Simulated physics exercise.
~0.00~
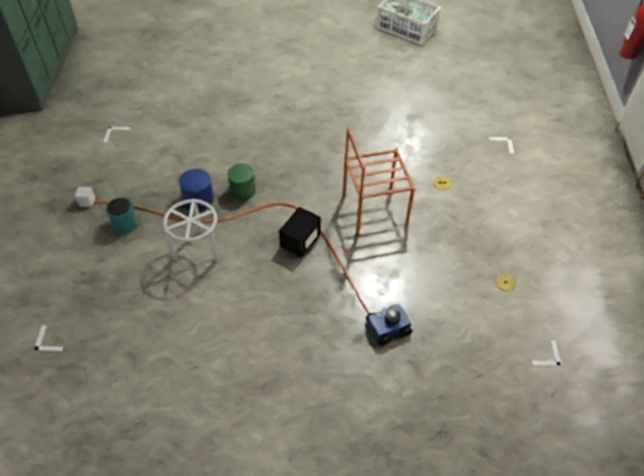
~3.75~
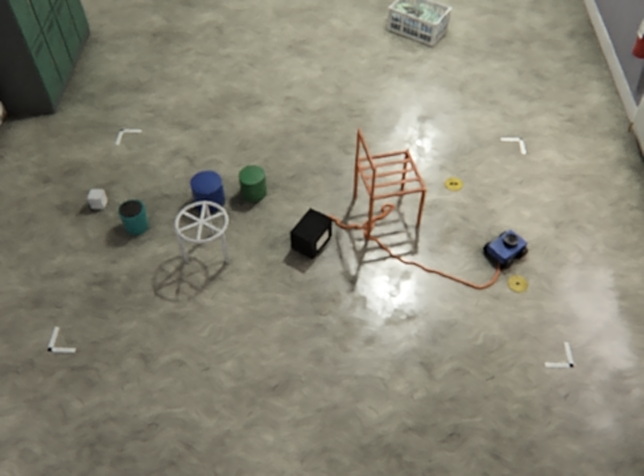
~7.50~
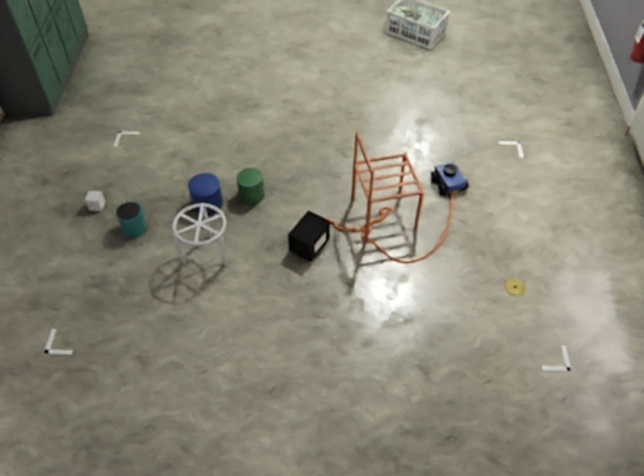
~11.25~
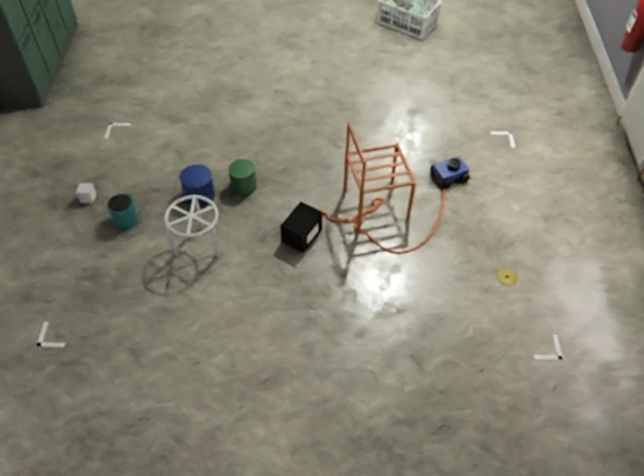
An orange metal chair frame stood still on a concrete floor among tubs, a black box and a white stool while a small blue cart, trailing an orange cord, moved right to one yellow mark, then up to another, where it stopped.
